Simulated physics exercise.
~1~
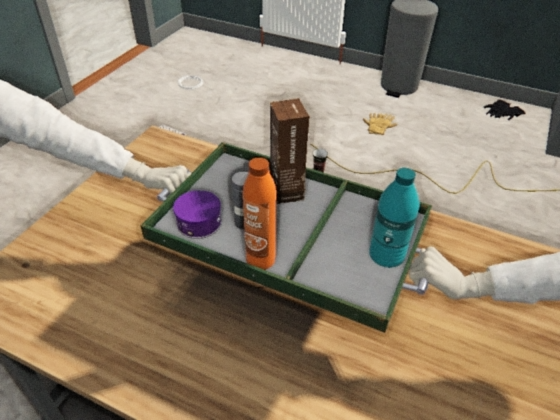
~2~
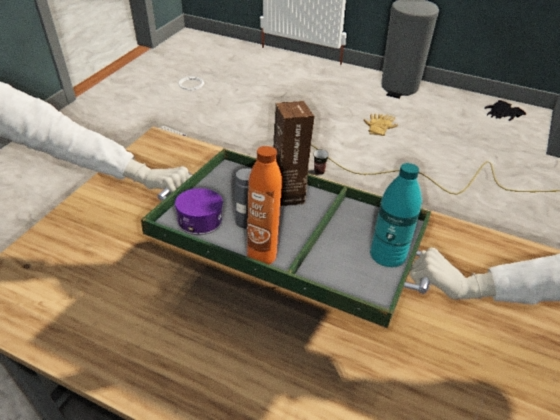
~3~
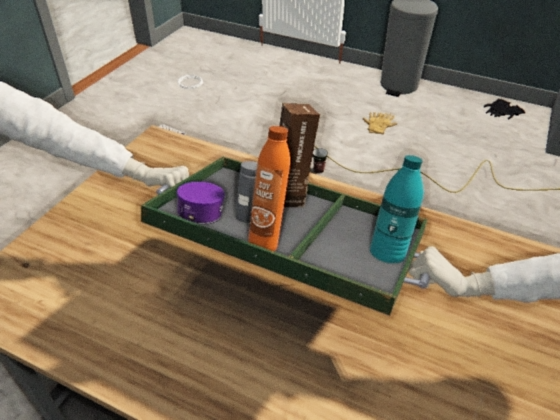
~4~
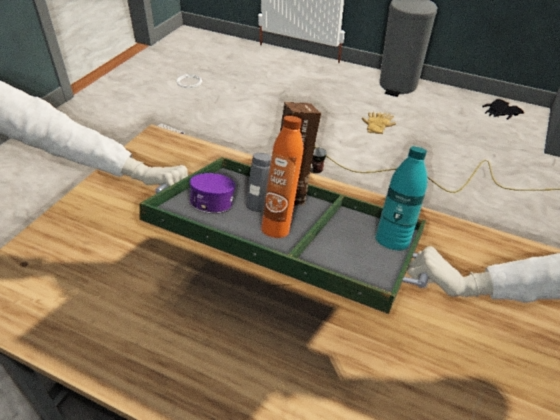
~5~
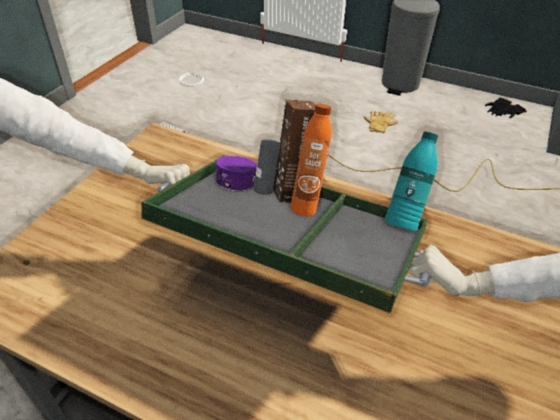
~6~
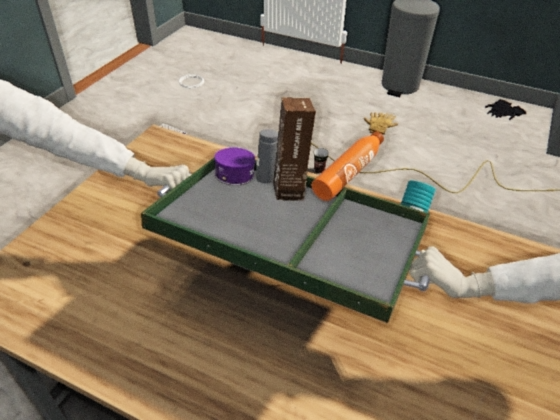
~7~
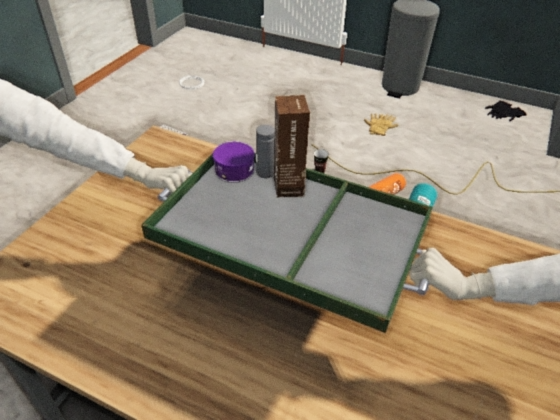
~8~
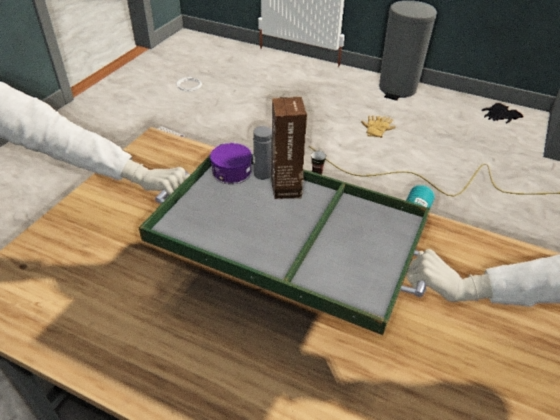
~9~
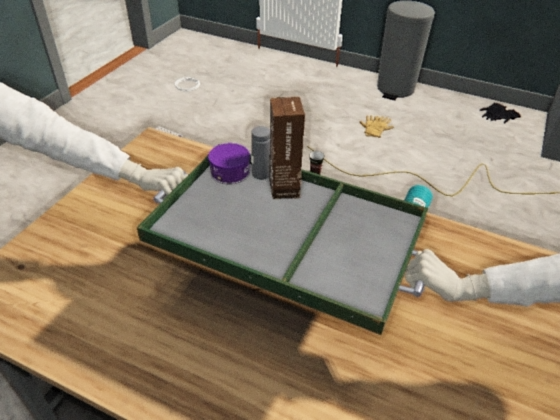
Green tray in two hands tilting away and levelling, orange and turquoise bottles toppling off the far edge, other items staying aboard.
